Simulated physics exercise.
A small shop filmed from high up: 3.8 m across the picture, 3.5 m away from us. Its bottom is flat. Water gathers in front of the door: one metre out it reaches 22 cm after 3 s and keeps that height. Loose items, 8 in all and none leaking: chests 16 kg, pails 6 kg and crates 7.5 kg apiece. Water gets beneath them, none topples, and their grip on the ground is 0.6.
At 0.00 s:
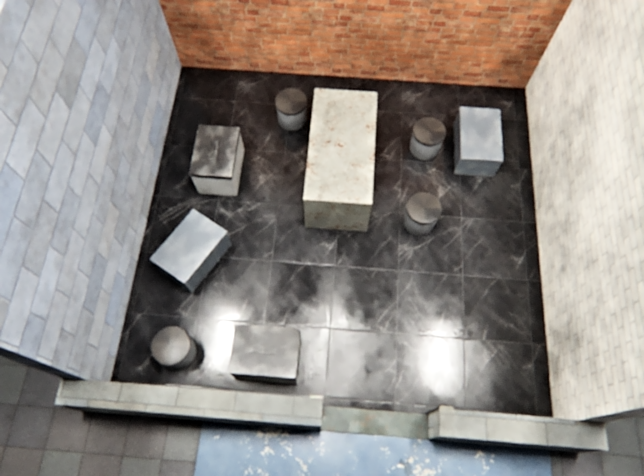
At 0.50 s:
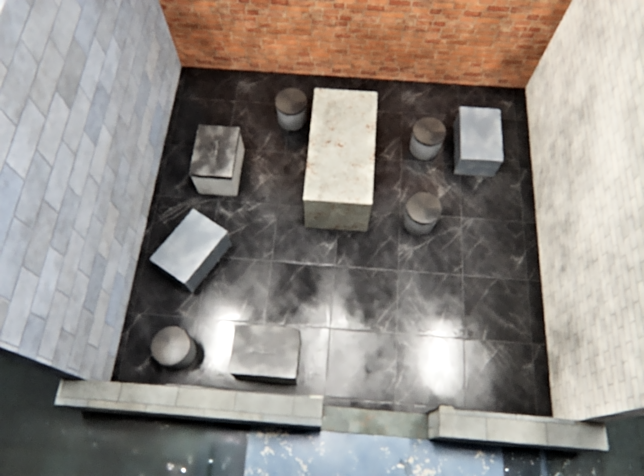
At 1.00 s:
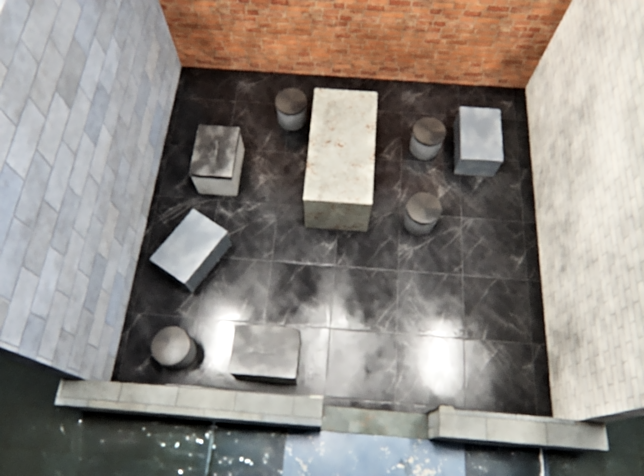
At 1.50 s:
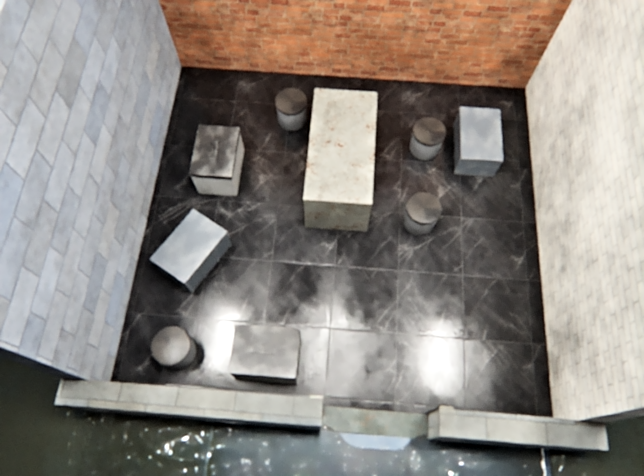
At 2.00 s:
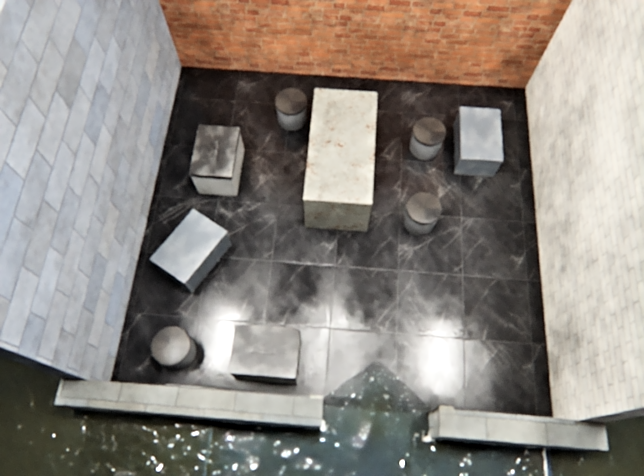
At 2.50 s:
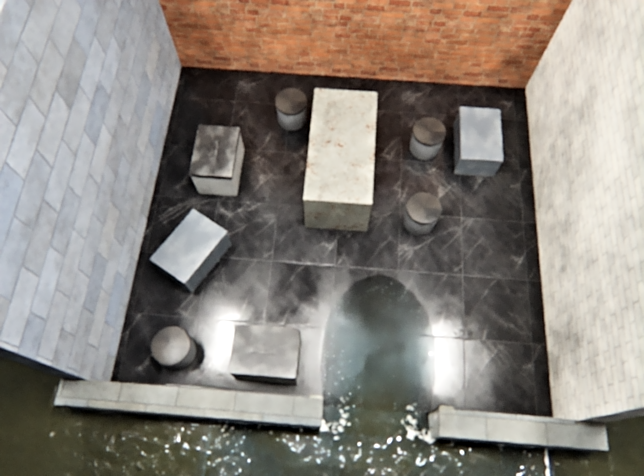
A tall pale stone block stands in a small shop seen from high above, with a brick wall behind, grey-blue and whitish walls beside it, and a glossy black floor. Grey blocks and dark round pails sit around it, more of them to the left. Murky water spreads along the low front wall, then pushes through the doorway across the floor, while the items and camera stay still.
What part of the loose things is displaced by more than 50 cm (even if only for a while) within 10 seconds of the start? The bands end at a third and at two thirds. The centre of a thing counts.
Share: From one to two thirds.
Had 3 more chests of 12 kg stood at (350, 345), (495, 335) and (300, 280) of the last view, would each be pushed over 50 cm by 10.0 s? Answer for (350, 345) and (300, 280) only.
In turn: Past it, over.
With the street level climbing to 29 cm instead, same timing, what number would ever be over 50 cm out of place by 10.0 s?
Then 6.
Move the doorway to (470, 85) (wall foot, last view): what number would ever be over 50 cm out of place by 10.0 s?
In that case 6 of them.
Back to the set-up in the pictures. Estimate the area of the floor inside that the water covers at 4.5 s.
Some 7.5 m2.
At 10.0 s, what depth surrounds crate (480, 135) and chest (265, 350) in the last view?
Roughly 10 and 5 cm.
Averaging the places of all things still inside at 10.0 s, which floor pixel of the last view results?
At about (258, 213).
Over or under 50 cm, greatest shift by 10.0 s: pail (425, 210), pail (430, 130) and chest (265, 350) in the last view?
In turn: More, more, less.
After 3.5 s 0 of 8 are over 50 cm from their spots; 0 afloat.
After 4.5 s 0 of 8 are over 50 cm from their spots; 0 afloat.
After 7.0 s 3 of 8 are over 50 cm from their spots; 3 afloat.
After 10.0 s 4 of 8 are over 50 cm from their spots, and 4 have been at some point; 6 afloat.
